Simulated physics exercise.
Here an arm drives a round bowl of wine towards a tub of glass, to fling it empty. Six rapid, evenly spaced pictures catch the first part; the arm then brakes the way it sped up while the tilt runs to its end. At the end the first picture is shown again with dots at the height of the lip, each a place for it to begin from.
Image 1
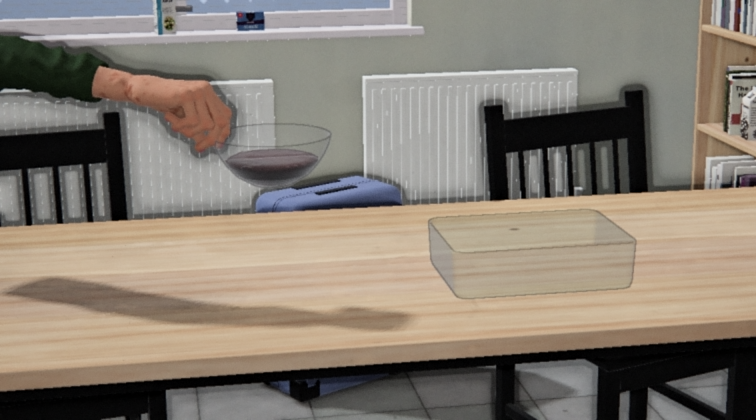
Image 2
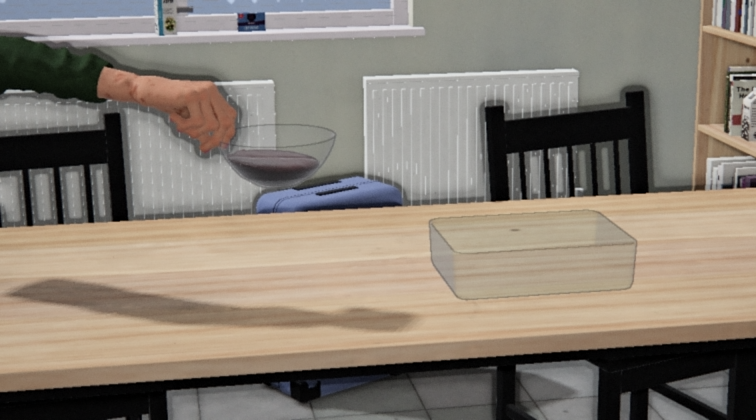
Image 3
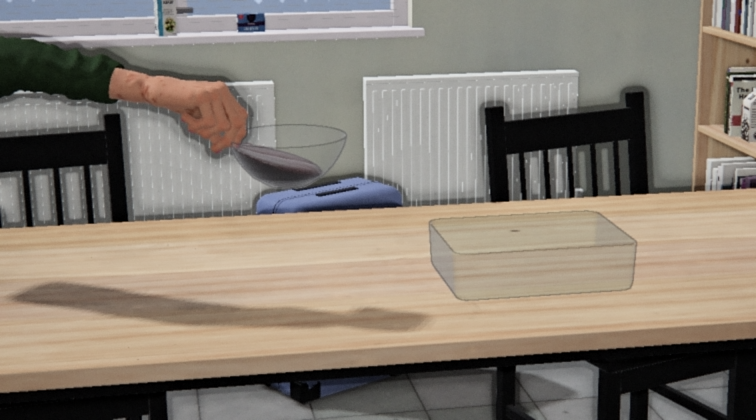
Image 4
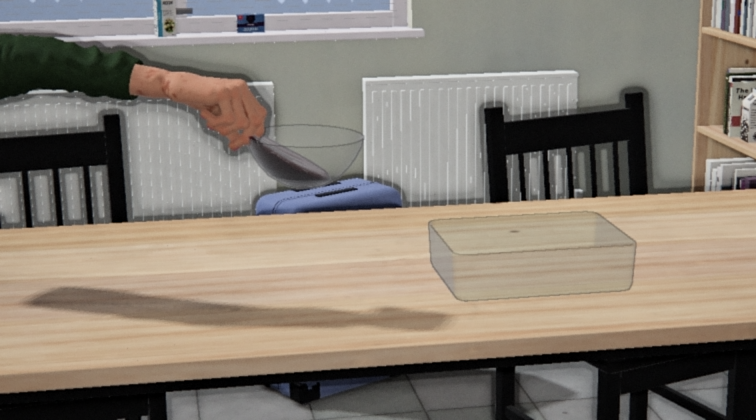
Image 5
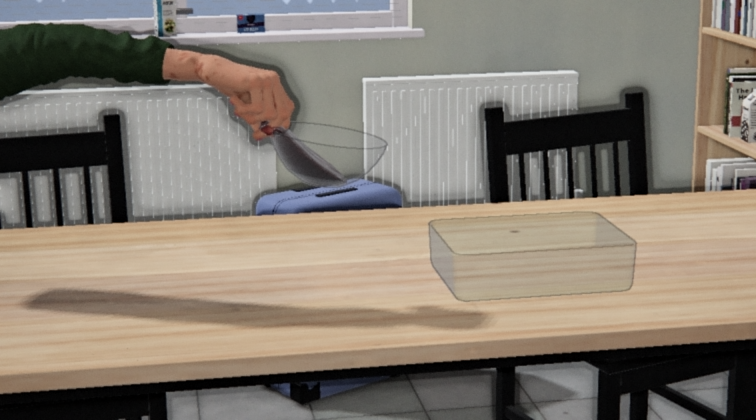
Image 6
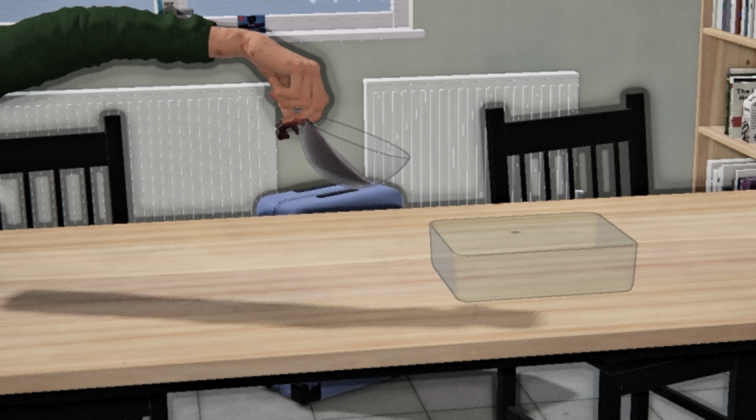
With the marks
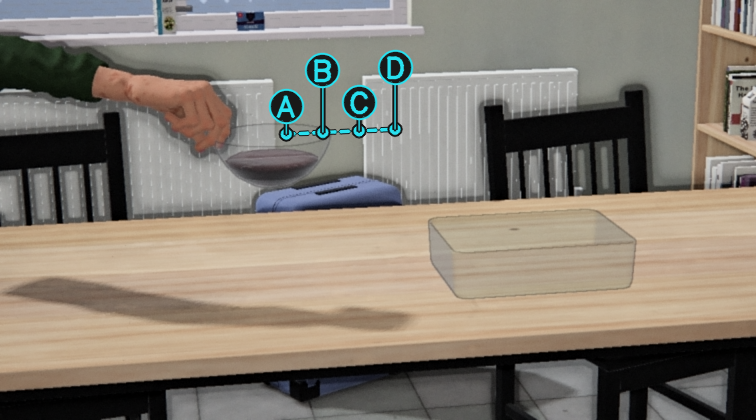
In this clip, a hand at the left holds a clear round bowl of dark liquid above a wooden table with a transparent tub, then moves it rightward while tilting it, the liquid shifting up the side nearest the hand.
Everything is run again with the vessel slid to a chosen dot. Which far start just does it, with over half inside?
It is A.
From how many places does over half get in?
All of the four.
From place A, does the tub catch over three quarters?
No, less.
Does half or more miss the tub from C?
No, not at all.
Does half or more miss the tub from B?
No.
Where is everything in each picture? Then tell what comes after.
Upright, lip at (329, 132); tub from (453, 299) to (632, 287); nothing has left yet.
Upright, lip at (334, 132); nothing has left yet.
Upright, lip at (345, 133); nothing has left yet.
Upright, lip at (362, 134); wine is over the rim, down to (253, 135).
Tipped about 10°, lip at (385, 141); wine is over the rim, down to (262, 131).
Tipped about 22°, lip at (408, 154); wine is over the rim, down to (280, 136).
On the marked copy, A at (286, 134); B at (322, 132); C at (359, 130); D at (395, 129).
For place A, about 61 % lands in the tub, 26 % falls short and 13 % goes beside or beyond.
For place B, about 68 % lands in the tub, 11 % falls short and 20 % goes beside or beyond.
For place C, about 69 % lands in the tub, 11 % falls short and 21 % goes beside or beyond.
For place D, about 85 % lands in the tub, 11 % falls short and 4 % goes beside or beyond.
